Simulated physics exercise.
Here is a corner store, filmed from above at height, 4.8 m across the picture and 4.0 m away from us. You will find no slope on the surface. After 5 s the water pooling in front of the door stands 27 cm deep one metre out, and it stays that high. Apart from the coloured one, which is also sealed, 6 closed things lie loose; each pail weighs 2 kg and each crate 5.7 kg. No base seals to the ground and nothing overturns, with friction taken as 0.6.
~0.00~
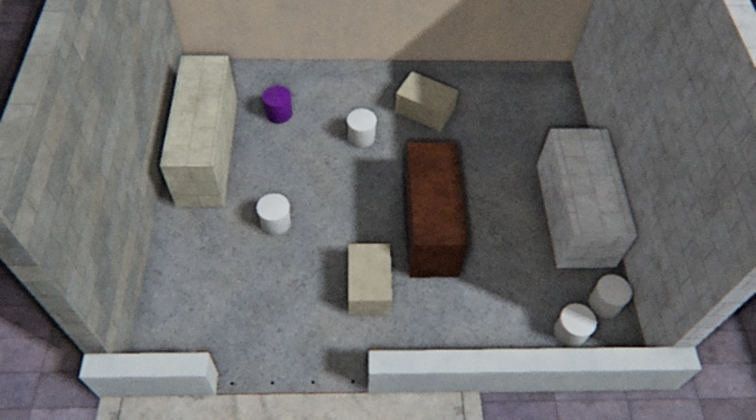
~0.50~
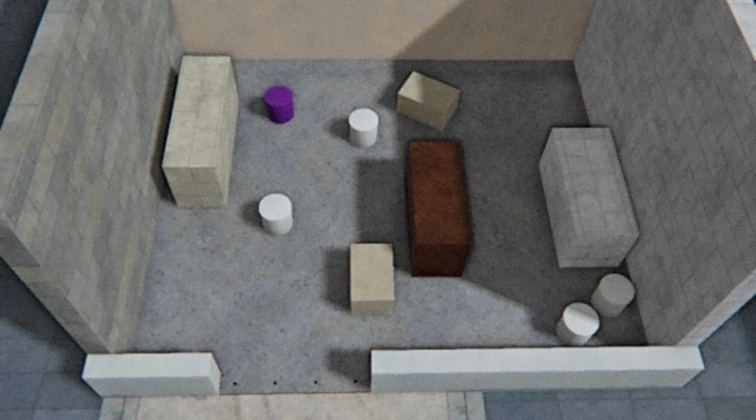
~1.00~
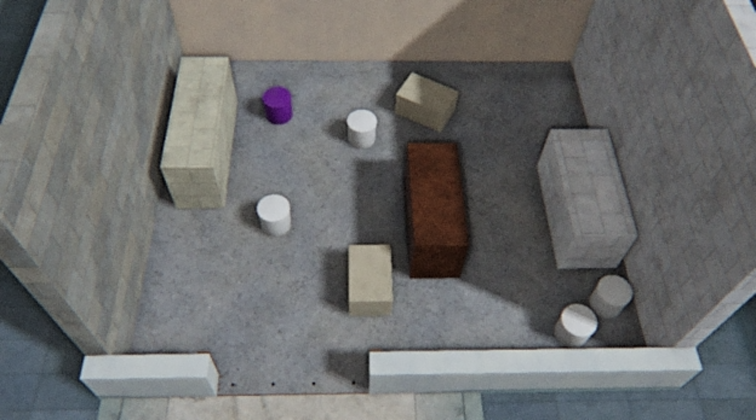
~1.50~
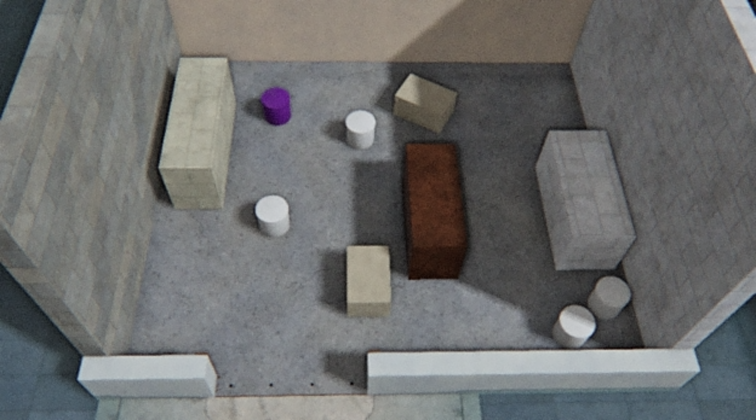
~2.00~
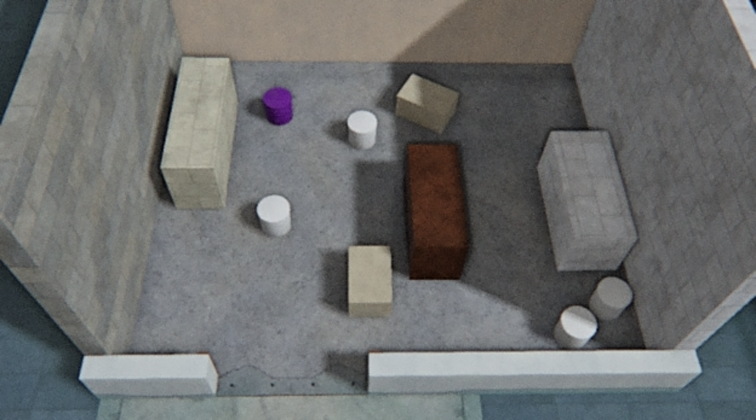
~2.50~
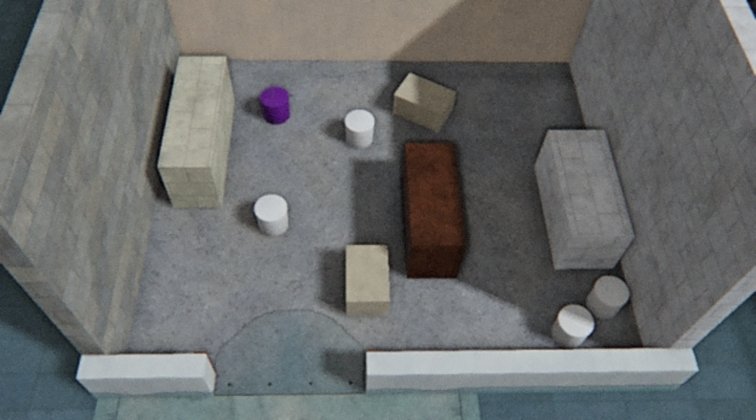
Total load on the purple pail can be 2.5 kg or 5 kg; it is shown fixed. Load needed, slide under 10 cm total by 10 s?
Looks to me like neither option works.
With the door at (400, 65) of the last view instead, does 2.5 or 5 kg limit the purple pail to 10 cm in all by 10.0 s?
Moved there, the heavy choice alone works.
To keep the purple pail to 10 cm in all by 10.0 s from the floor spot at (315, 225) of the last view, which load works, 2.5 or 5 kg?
Note: None OK.
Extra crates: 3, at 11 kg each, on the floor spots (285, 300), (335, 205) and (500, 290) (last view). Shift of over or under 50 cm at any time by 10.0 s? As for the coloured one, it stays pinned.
Above the mark, above the mark, below the mark.
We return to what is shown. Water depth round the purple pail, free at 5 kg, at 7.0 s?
Roughly 18 cm.
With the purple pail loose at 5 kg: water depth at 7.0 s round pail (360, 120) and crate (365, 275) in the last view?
10 and 5 cm.
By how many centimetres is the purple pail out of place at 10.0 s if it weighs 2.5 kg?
I'd put it at about 60 cm.
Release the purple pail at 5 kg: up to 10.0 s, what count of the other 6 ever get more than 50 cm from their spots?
4.
After 3.5 s the purple pail would be 0 cm from its start with 2.5 kg and 0 cm from its start with 5 kg; 0 cm of water round it then.
After 4.5 s the purple pail would be 0 cm from its start with 2.5 kg and 0 cm from its start with 5 kg; 0 cm of water round it then.
After 7.0 s the purple pail would be 66 cm from its start with 2.5 kg and 75 cm from its start with 5 kg; 18 cm of water round it then.
After 10.0 s the purple pail would be 62 cm from its start with 2.5 kg and 78 cm from its start with 5 kg; 18 cm of water round it then.
